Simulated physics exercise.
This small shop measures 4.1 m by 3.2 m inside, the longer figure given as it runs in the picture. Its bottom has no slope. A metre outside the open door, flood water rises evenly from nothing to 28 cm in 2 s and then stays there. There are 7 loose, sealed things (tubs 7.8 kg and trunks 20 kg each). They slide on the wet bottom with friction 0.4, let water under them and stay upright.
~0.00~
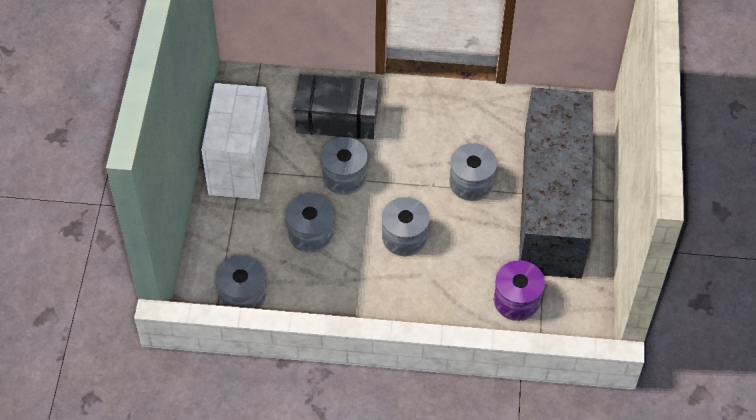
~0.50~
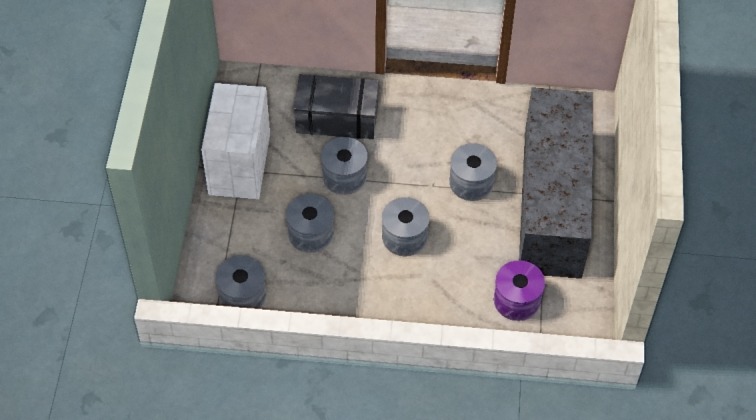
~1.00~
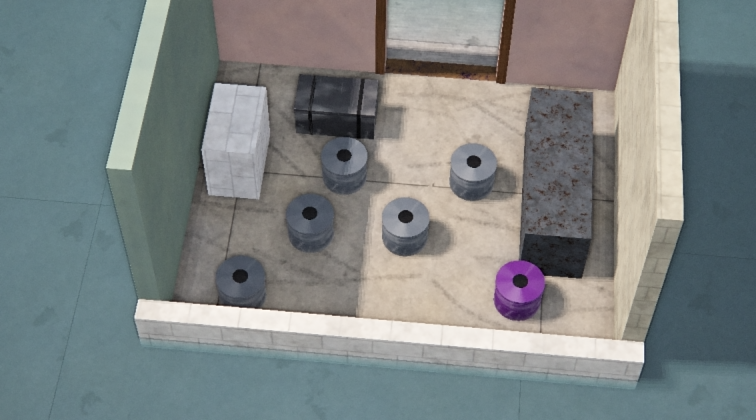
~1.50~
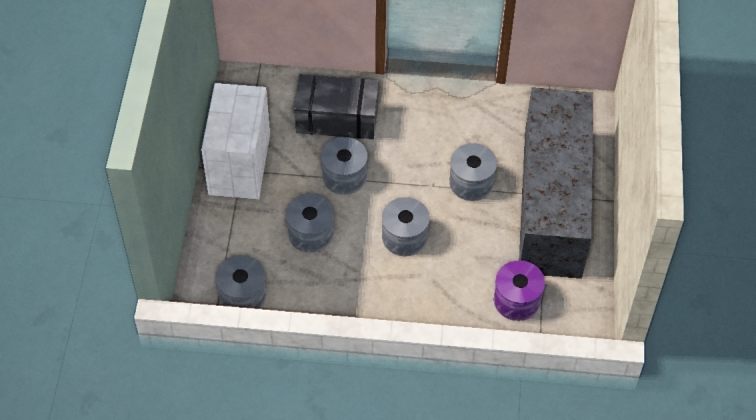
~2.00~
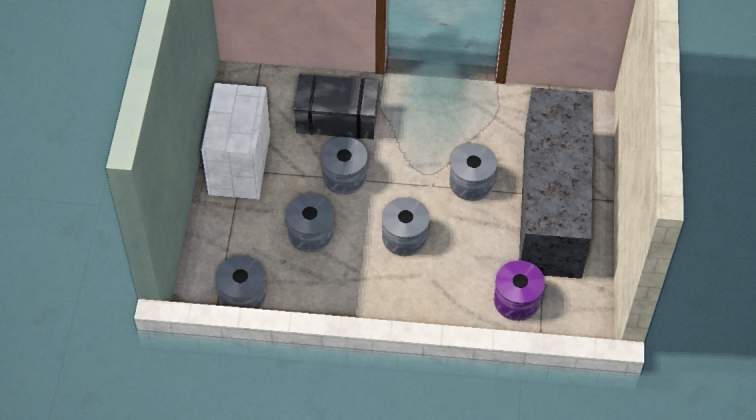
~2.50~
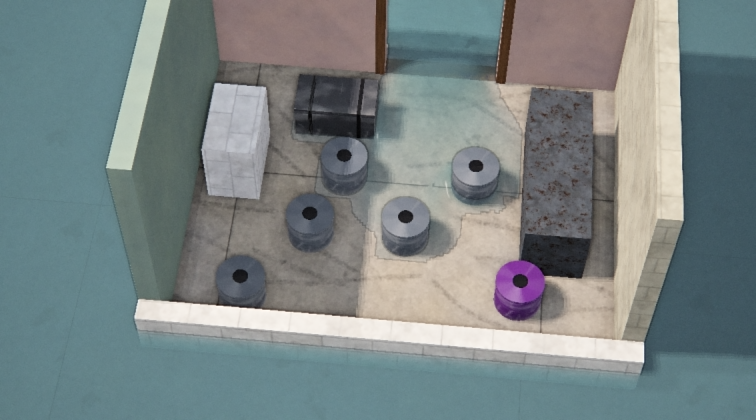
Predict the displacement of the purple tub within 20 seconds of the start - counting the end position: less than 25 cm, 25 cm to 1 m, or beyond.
Purple tub is nudged along.
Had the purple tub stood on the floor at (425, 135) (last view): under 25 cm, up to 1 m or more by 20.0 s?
It ends far away.
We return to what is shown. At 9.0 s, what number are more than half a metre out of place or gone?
I count 5.
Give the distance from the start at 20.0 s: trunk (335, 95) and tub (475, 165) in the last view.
In turn: 30 cm, 150 cm.
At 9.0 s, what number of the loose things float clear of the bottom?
At that moment 7.
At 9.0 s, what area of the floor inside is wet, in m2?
Some 11.5 m2.
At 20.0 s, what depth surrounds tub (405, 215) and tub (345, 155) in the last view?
Roughly 24 and 25 cm.
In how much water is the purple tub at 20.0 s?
Roughly 27 cm.
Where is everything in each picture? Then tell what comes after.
The first frame shows the purple tub at (520, 281), on the bottom; water covers 0.0 m2; 0 of 7 have shifted.
The second frame shows the purple tub at (520, 281), on the bottom; 0.0 m2 under water; 0 of 7 have shifted.
The third frame shows the purple tub at (520, 281) rests on the ground; 0.0 m2 under water; 0 of 7 have shifted.
The fourth frame shows the purple tub at (520, 281) rests on the ground; water covers 0.1 m2; 0 of 7 have shifted.
The fifth frame shows the purple tub at (520, 281) rests on the ground; water covers 1.0 m2; 0 of 7 have shifted.
The sixth frame shows the purple tub at (520, 281) rests on the ground; 2.6 m2 under water; 1 of 7 have shifted.
After 4.0 s the purple tub is near (568, 311), 0.5 m from its start, aground; 2 afloat.
After 9.0 s the purple tub is near (596, 273), 0.7 m from its start, afloat; 7 afloat.
After 16.0 s the purple tub is near (597, 270), 0.7 m from its start, afloat; 7 afloat.
After 20.0 s the purple tub is near (598, 266), 0.7 m from its start, afloat; 7 afloat.
